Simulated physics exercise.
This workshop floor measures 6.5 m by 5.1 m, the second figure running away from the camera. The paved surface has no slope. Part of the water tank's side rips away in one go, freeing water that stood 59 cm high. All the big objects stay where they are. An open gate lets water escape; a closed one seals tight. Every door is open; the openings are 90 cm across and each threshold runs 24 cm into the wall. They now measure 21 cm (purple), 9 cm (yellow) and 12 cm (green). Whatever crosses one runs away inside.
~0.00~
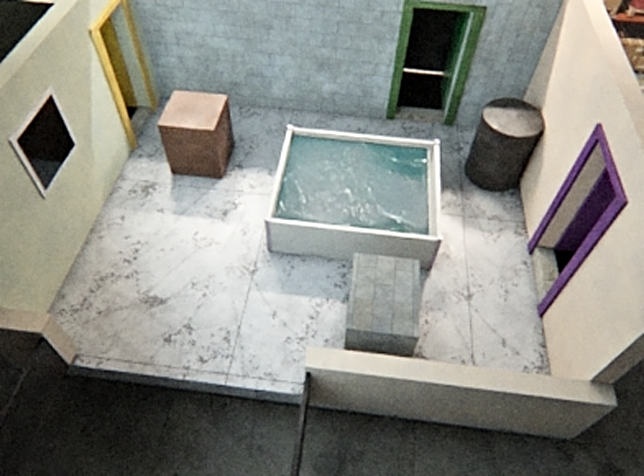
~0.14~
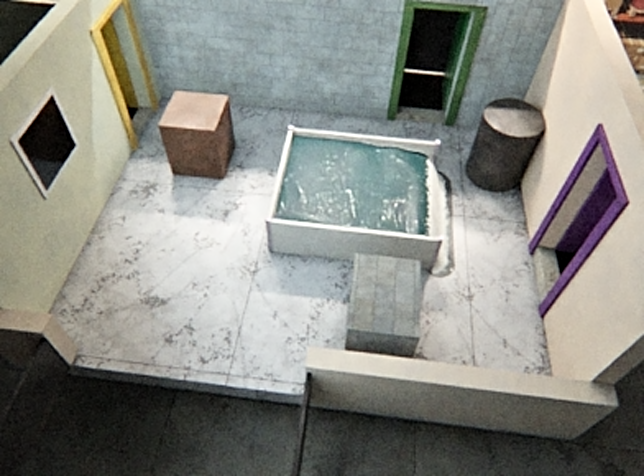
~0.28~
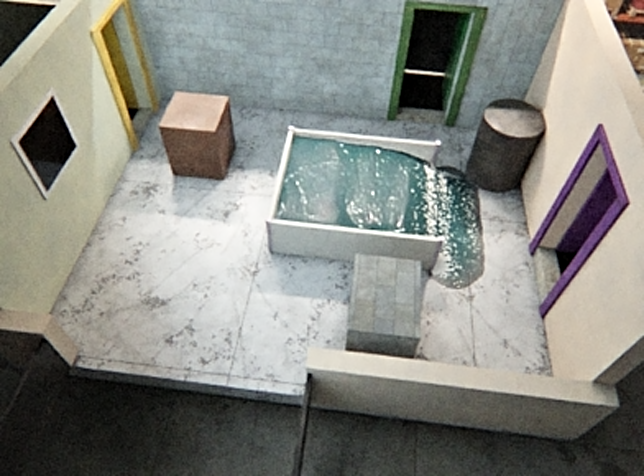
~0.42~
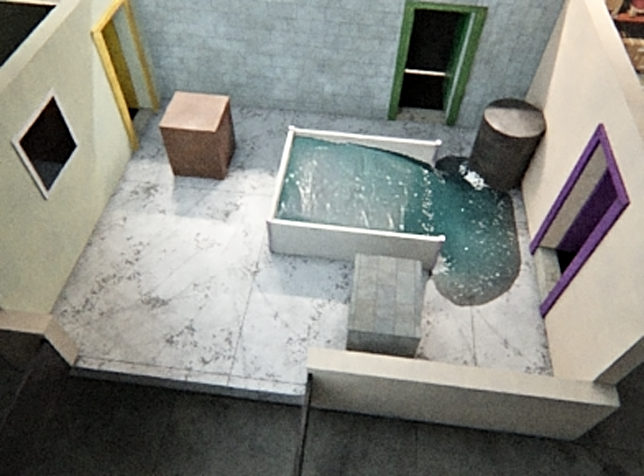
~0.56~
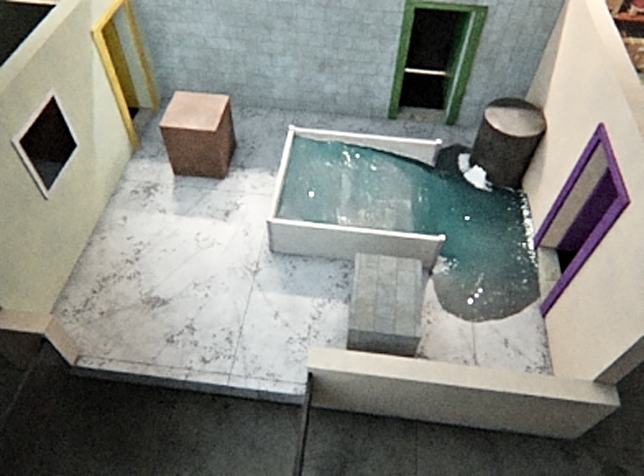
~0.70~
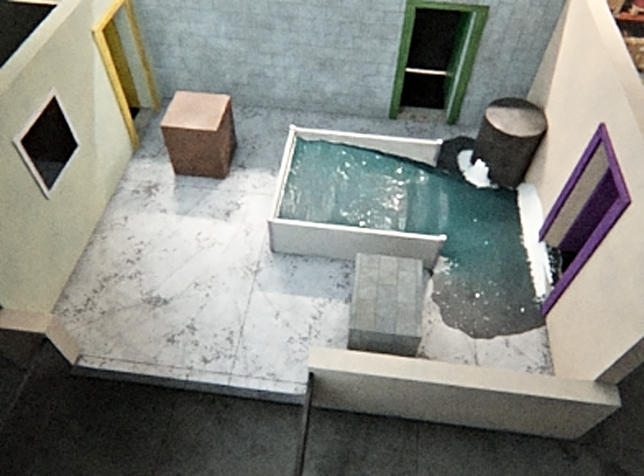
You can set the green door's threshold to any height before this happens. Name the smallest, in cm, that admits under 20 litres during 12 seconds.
Some 13.5 cm above the ground.
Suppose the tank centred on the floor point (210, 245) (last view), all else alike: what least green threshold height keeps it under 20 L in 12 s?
Some 13.5 cm.
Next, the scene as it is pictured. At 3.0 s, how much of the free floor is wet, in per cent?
Near 40 per cent is wet.
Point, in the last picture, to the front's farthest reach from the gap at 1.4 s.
Around (561, 408).
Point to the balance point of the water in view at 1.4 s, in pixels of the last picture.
At about (419, 217).
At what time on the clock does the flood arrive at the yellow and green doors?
Yellow 5.0 s, green 1.3 s.
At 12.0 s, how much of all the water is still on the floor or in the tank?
Some 88 per cent remains.
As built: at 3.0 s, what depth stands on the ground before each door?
Depths in cm: Purple 25, yellow 0, green 19.
After 1.4 s water covers 20 % of the floor, deepest (56 cm) near (522, 181); 7 cm at the green door, 0 litres in over its 12 cm threshold.
After 3.0 s water covers 40 % of the floor, deepest (40 cm) near (558, 393); 19 cm at the green door, 9 litres in over its 12 cm threshold.
After 12.0 s water covers 95 % of the floor, deepest (12 cm) near (522, 181); 6 cm at the green door, 33 litres in over its 12 cm threshold.
At the green door as built, the water arrived by 1.4 s and peaked near 19 cm at 3.0 s.
With a threshold of 12 cm, 33 litres would have come in within the 12 s; with 16 cm, 9 litres. So under 20 litres takes about 13.5 cm.
